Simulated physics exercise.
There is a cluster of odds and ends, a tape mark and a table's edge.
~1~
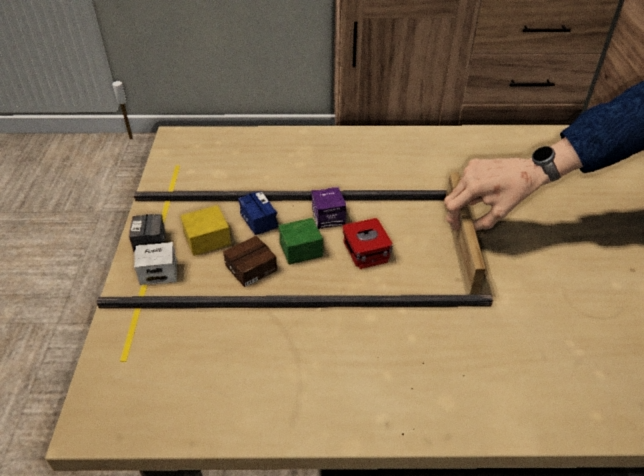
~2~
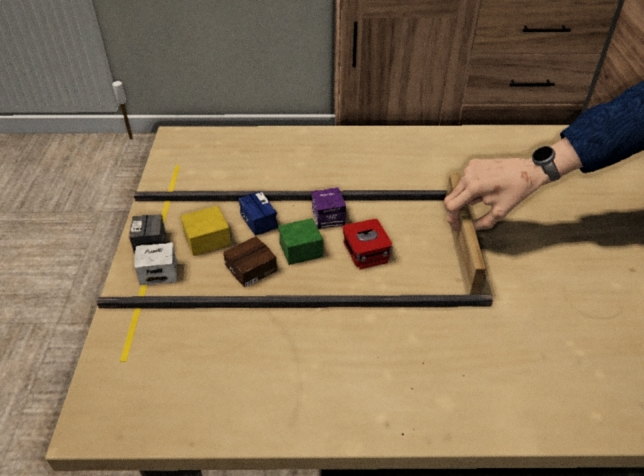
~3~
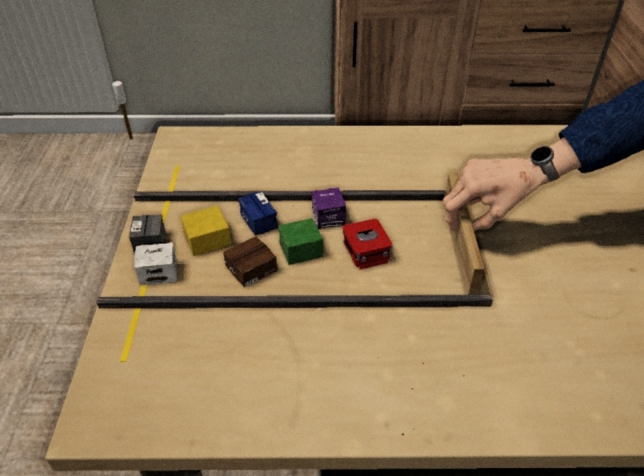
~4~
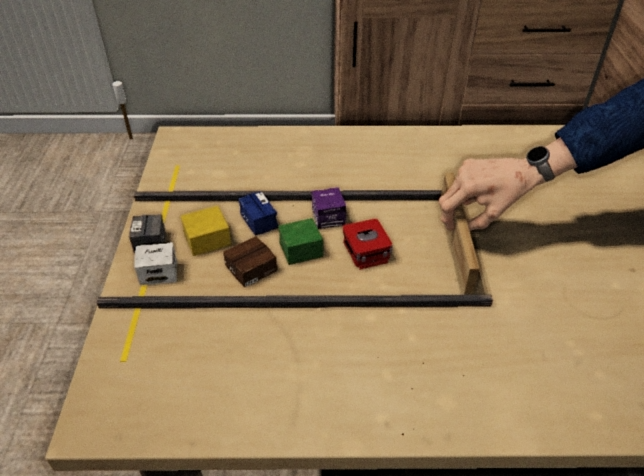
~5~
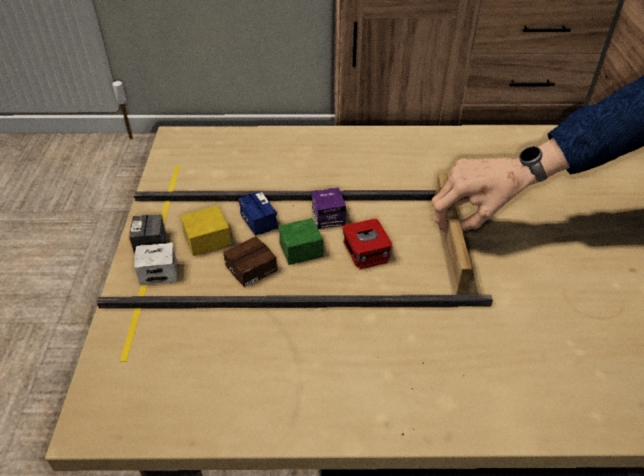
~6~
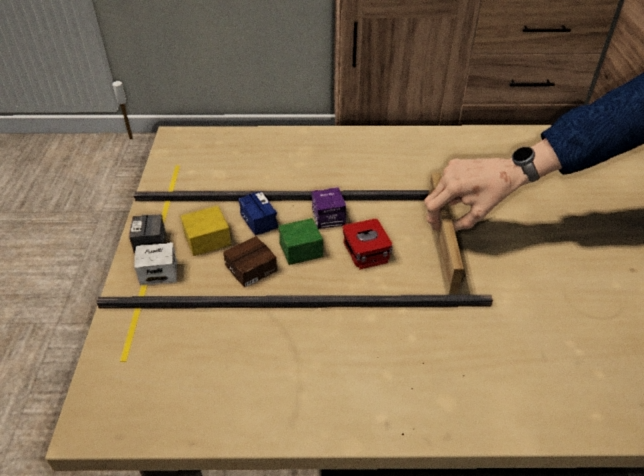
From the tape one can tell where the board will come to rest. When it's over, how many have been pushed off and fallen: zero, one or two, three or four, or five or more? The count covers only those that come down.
By the end, five or more have fallen.
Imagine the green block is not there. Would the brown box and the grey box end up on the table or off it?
The brown box stays up top while the grey box ends up below.
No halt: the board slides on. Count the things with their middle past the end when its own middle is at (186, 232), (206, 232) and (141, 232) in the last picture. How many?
By position: 2 / 2 / 5.
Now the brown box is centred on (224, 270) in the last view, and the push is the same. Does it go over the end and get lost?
Placed like that, the brown box is fine.
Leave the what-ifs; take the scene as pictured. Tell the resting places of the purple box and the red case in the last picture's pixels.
Near (147, 208) and (134, 242).
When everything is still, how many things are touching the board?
3 touch it.
Soon after, none off yet; grey box at rest near (148, 233); white box at rest near (156, 264); yellow block at rest near (206, 230).
By the end, the number that fall off is five or more; fallen, green block, blue box, yellow block, white box and grey box.
